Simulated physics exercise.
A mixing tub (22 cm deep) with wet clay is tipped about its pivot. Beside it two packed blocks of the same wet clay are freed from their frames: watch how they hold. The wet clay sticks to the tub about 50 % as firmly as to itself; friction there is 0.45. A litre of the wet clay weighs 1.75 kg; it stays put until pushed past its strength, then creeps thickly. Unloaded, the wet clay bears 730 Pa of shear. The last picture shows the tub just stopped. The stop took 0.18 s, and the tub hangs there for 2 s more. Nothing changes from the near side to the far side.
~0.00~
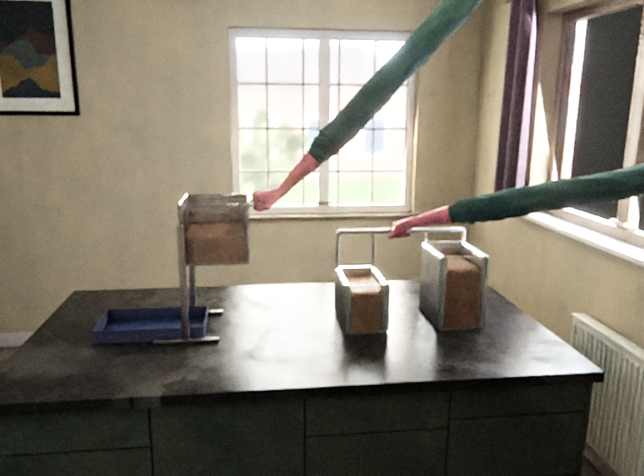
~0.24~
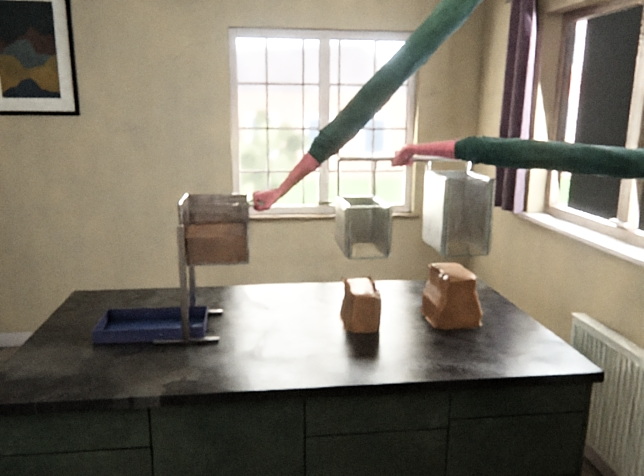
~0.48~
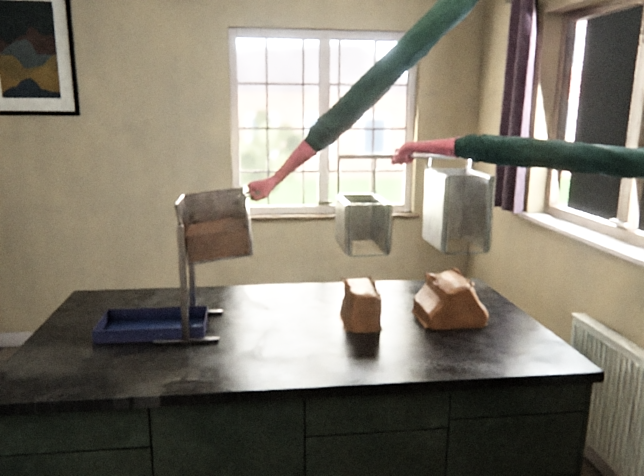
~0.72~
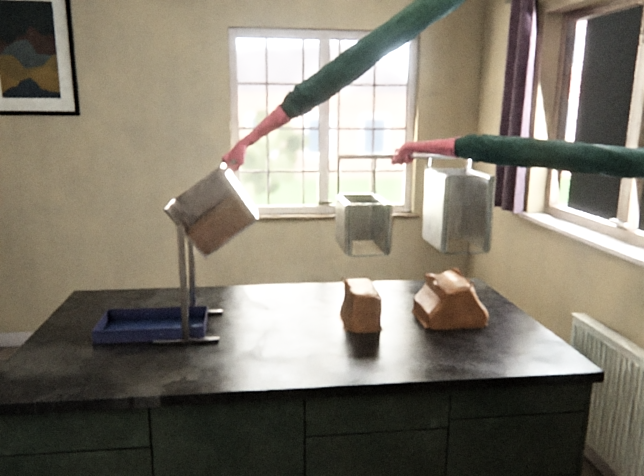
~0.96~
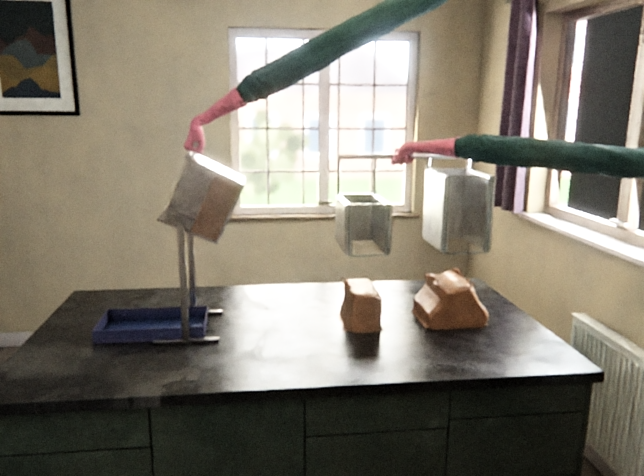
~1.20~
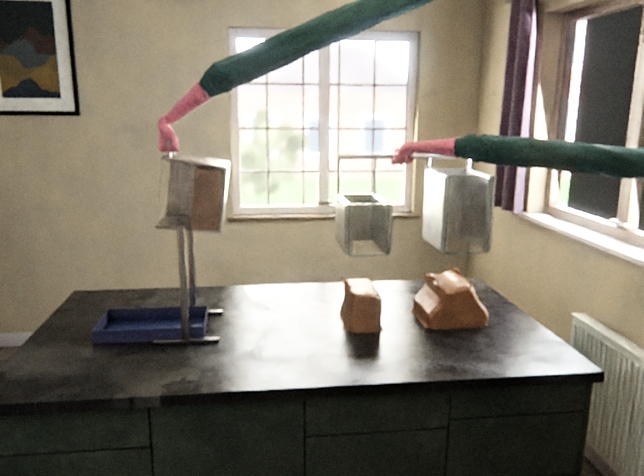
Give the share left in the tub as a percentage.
Expect roughly 100 %.
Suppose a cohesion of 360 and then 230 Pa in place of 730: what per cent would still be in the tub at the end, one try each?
In that order: 100 %, 90 %.
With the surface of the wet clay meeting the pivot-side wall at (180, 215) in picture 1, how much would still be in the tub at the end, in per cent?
It would be near 100 %.
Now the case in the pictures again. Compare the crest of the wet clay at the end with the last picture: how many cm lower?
Some 4 cm.
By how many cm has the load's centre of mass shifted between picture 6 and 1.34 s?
About 2 cm.
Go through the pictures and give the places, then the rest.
The first picture shows handle-side rim at (247, 204), tilt 0 degrees; crest of the wet clay at (224, 236); block heights 16 cm, 25 cm (left to right).
The second picture shows handle-side rim at (247, 204), tilt 0 degrees; crest of the wet clay at (224, 236); block heights 16 cm, 21 cm (left to right).
The third picture shows handle-side rim at (243, 195), tilt 8 degrees; crest of the wet clay at (243, 228); block heights 16 cm, 18 cm (left to right).
The fourth picture shows handle-side rim at (219, 170), tilt 36 degrees; crest of the wet clay at (237, 200); block heights 16 cm, 18 cm (left to right).
The fifth picture shows handle-side rim at (185, 159), tilt 64 degrees; crest of the wet clay at (215, 176); block heights 16 cm, 18 cm (left to right).
The sixth picture shows handle-side rim at (162, 160), tilt 82 degrees; crest of the wet clay at (198, 169); block heights 16 cm, 18 cm (left to right).
After 1.34 s, the tub is at 82 degrees and holds 100 %.
After 1.51 s, the tub is at 82 degrees and holds 100 %.
After 1.68 s, the tub is at 82 degrees and holds 100 %.
After 1.85 s, the tub is at 82 degrees and holds 100 %.
After 3.20 s, the tub is at 82 degrees and holds 100 %.
